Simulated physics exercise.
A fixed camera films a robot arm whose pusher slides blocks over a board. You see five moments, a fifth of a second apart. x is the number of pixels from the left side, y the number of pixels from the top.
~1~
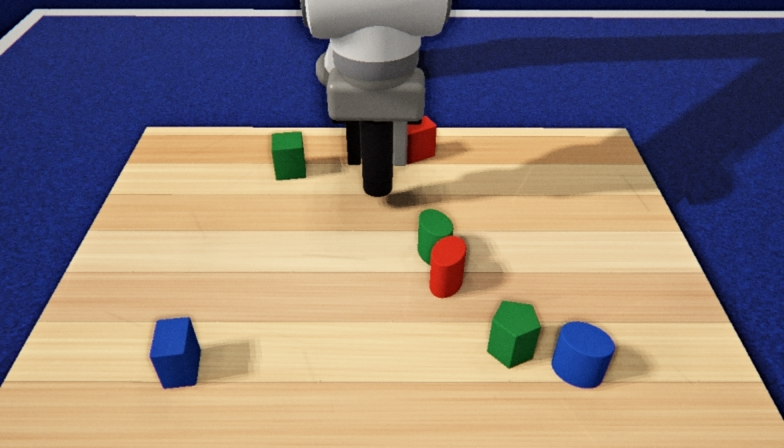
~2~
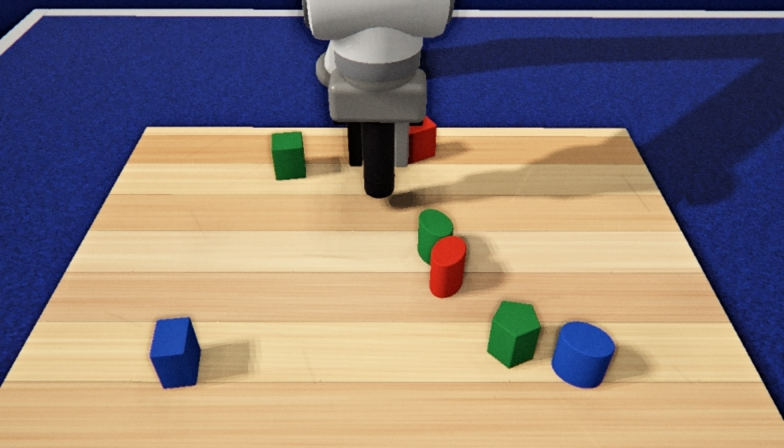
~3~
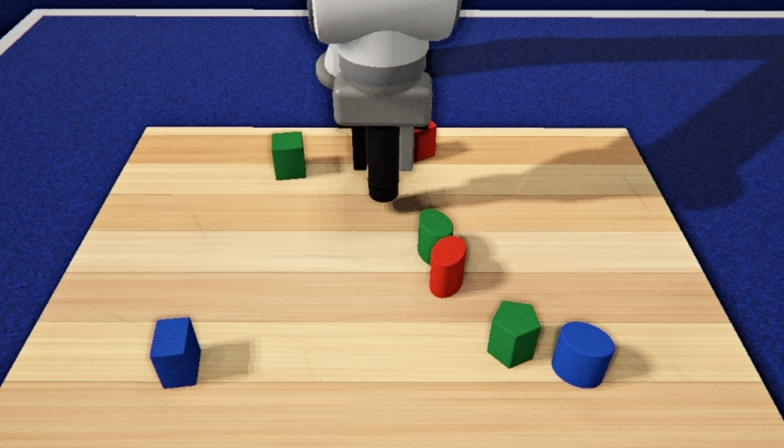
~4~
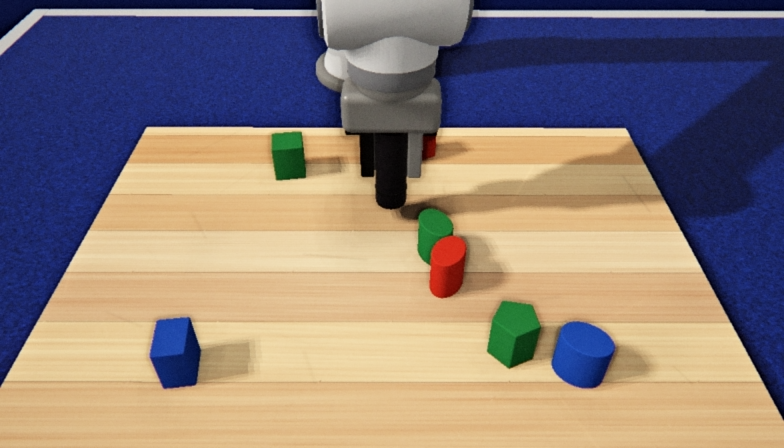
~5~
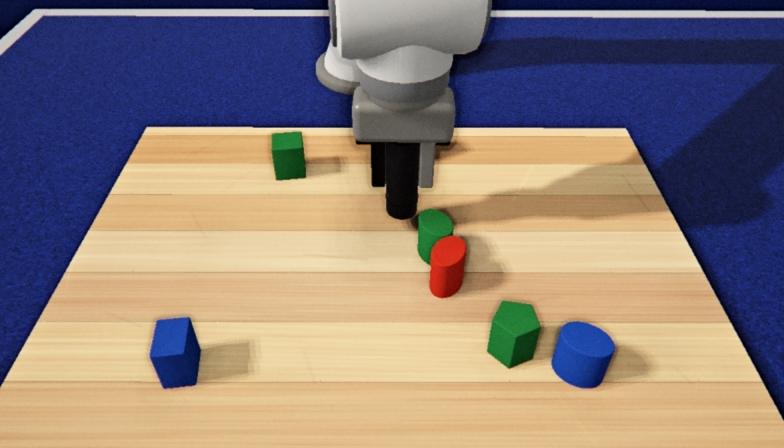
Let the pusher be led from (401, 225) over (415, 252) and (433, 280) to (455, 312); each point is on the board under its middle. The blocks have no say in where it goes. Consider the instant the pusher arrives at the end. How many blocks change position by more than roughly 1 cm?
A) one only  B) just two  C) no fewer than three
Choice B: Just two.
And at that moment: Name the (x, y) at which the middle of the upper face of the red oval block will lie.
I'd guess (494, 282).
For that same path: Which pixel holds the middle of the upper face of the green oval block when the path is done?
It will likely be found at (475, 241).
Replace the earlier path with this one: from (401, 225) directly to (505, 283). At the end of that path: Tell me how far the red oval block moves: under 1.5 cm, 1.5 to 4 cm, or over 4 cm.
Displaced 1.5 to 4 cm.
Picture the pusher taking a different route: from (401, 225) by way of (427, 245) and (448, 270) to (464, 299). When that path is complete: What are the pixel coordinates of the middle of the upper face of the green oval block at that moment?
It is going to be at (507, 266).
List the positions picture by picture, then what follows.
The first frame shows lower end of the pusher (378, 189), tops of blocks, green oval block (436, 221), red oval block (449, 250), green pentagon (517, 317).
The second frame shows pusher (379, 190), blocks as before.
The third frame shows pusher (384, 194), blocks as before.
The fourth frame shows pusher (391, 201), blocks as before.
The fifth frame shows pusher (402, 211), green oval block (436, 221), red oval block (449, 250), green pentagon (517, 317).
The first path, step by step. One third of the way, pusher (416, 238); green oval block (453, 232), turned 30° anticlockwise; red oval block (458, 257), turned 40° clockwise.
Two thirds of the way, pusher (435, 266); green oval block (474, 240), turned 90° anticlockwise; red oval block (466, 265), turned 55° clockwise.
At the end, pusher (456, 298); green oval block (475, 241), turned 95° anticlockwise; red oval block (494, 282), turned 15° anticlockwise; green pentagon not moved.
